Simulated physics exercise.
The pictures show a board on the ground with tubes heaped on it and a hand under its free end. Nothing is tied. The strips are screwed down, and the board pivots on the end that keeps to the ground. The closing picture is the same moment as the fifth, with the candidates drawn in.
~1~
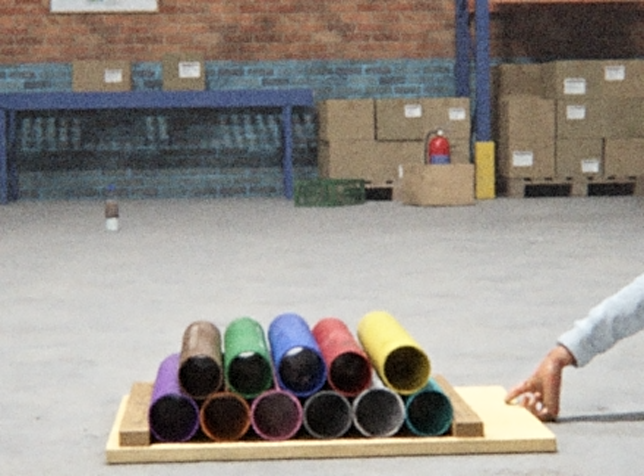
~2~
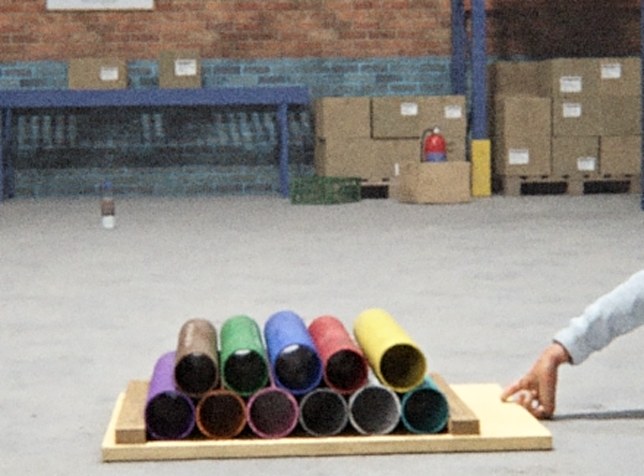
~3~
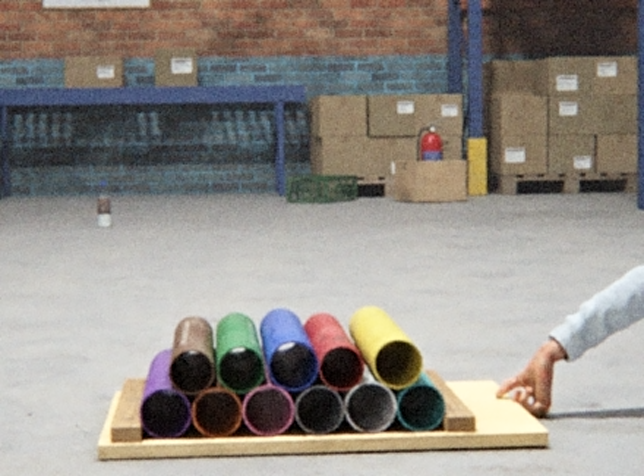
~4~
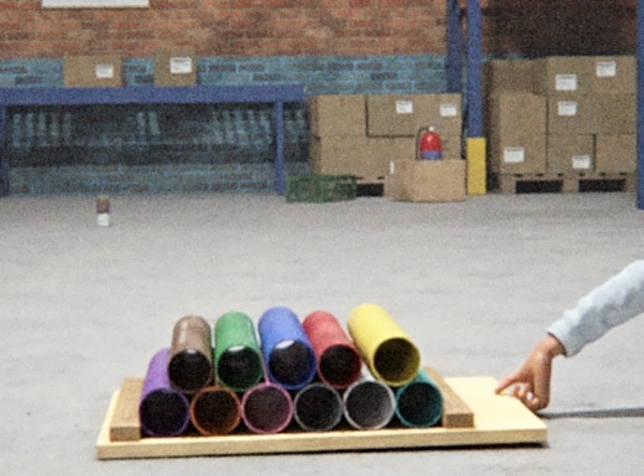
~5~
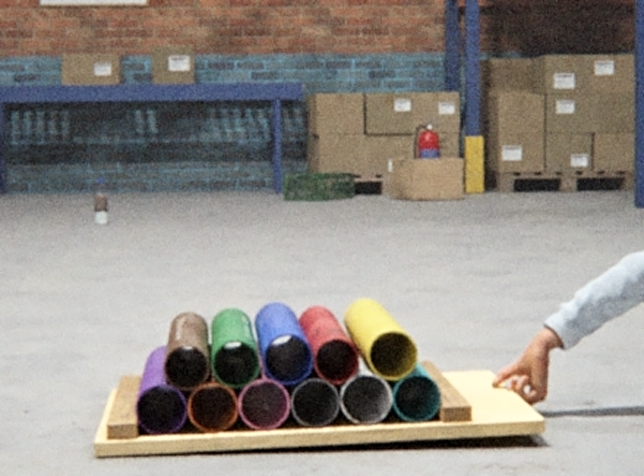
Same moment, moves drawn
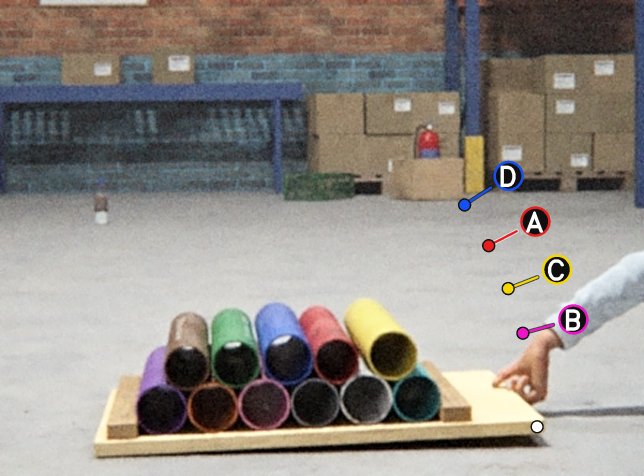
In a warehouse with stacked boxes and a blue bench behind, a hand at the right end of a board holding two rows of colourful tubes raises that end slightly off the floor, while the tubes keep their stacked arrangement.
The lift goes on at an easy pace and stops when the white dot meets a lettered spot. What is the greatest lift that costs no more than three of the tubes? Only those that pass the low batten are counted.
Up to A.
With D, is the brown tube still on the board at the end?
No.
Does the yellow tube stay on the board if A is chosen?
The yellow tube: Yes.
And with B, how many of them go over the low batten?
It comes to none.
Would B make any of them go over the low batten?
No.
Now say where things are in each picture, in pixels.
The first frame shows white tube (379, 412); turquoise tube (429, 412); brown tube (200, 376).
The second frame shows brown tube (196, 374); yellow tube (402, 366).
The third frame shows board (314, 409); turquoise tube (421, 407); yellow tube (398, 363); purple tube (165, 413).
The fourth frame shows board (313, 407); purple tube (164, 412); orange tube (216, 411).
The fifth frame shows board (311, 402); purple tube (161, 409); orange tube (213, 408).
On the marked copy, A at (489, 246); B at (523, 333); C at (508, 288); D at (465, 205); the white dot at (537, 427).
Following A. Soon after the start, board at 16°.
Later, board at 26°.
In the end, board at 26°, none over the low batten.
As for the rest, B none over the low batten; C none over the low batten; D five over the low batten.
